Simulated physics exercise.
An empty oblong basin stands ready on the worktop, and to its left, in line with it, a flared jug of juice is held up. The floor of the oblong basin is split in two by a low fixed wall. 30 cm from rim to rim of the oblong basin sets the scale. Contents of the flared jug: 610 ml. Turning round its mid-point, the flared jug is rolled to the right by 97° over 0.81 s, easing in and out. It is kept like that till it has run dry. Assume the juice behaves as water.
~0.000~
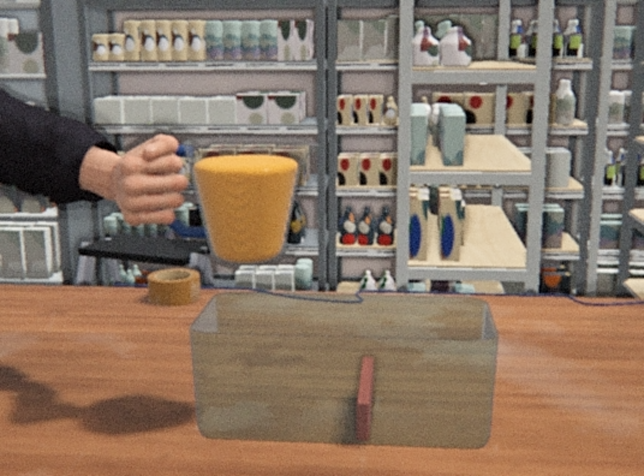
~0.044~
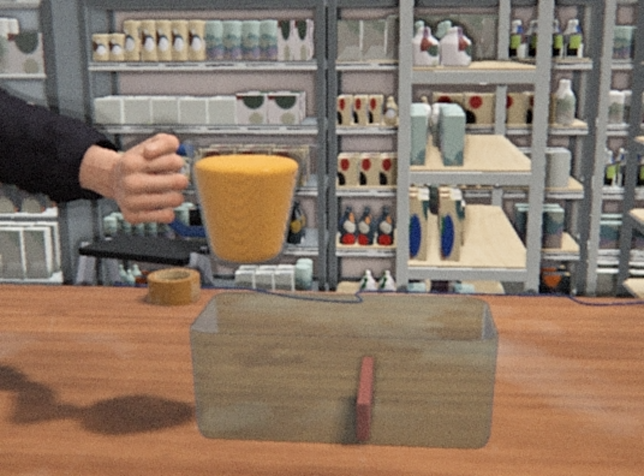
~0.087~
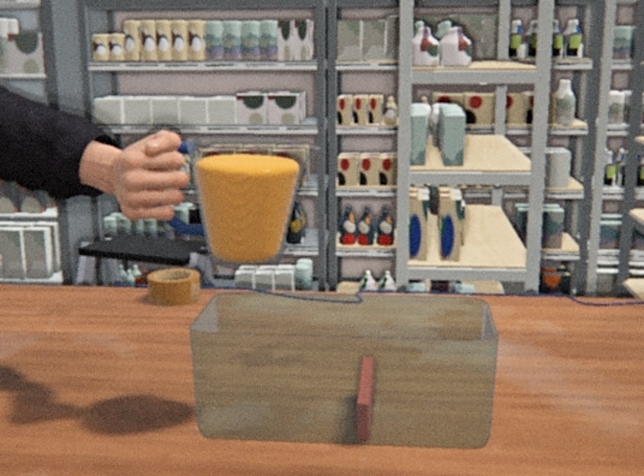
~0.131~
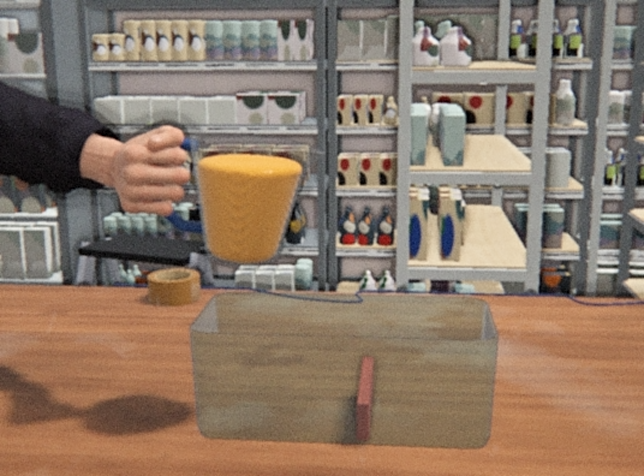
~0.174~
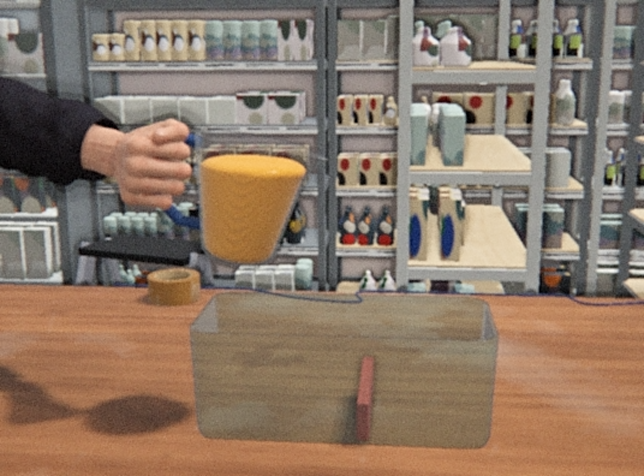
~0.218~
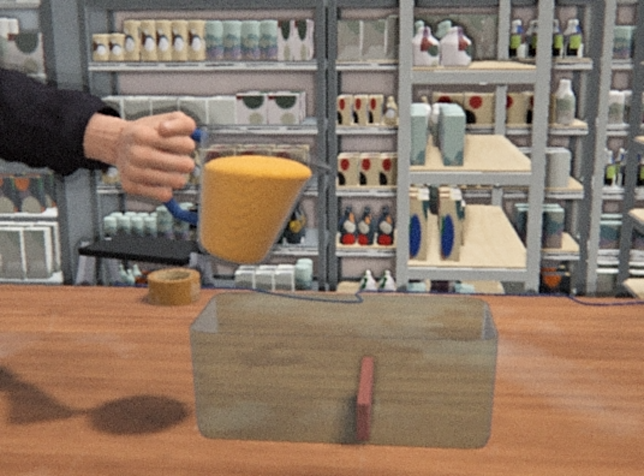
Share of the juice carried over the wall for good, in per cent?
Near 68 per cent.
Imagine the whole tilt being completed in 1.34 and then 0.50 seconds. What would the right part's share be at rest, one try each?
I'd say 75 percent on the first go, 60 percent on the next.
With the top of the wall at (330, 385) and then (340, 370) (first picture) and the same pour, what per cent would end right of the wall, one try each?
Result: 95 per cent, then 95 per cent.
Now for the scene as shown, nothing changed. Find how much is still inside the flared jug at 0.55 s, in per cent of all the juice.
Around 68 percent.
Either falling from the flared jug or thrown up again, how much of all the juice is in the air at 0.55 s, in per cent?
Share: Roughly 22 per cent.
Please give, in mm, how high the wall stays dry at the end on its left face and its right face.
About 32 mm left, about 14 mm right.
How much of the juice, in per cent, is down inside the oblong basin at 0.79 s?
My estimate is about 68 percent.
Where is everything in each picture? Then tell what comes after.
In the first frame, it leans 0°; its right rim is at (318, 144); the juice meets the walls at (196, 161) and (299, 163); the oblong basin's rim runs from (203, 313) to (492, 320); the wall's top is at (366, 380).
In the second frame, it leans 1°; its right rim is at (319, 145); the juice meets the walls at (196, 161) and (299, 163).
In the third frame, it leans 3°; its right rim is at (321, 148); the juice meets the walls at (197, 161) and (300, 164).
In the fourth frame, it leans 6°; its right rim is at (324, 152); the juice meets the walls at (200, 160) and (303, 165).
In the fifth frame, it leans 11°; its right rim is at (328, 159); the juice meets the walls at (203, 160) and (307, 168).
In the sixth frame, it leans 16°; its right rim is at (331, 167); the juice meets the walls at (206, 163) and (313, 168).
By 0.55 s the tilt is 74° and 69 per cent is still to pour, 0 is left of the wall and 10 right of it.
By 0.79 s the tilt is 97° and 19 per cent is still to pour, 14 is left of the wall and 53 right of it.
By 1.04 s the tilt is 97° and 1 per cent is still to pour, 29 is left of the wall and 68 right of it.
By 1.31 s the tilt is 97° and 0 per cent is still to pour, 31 is left of the wall and 68 right of it.
At rest 31 per cent lies left of the wall, 68 right of it and 1 outside.
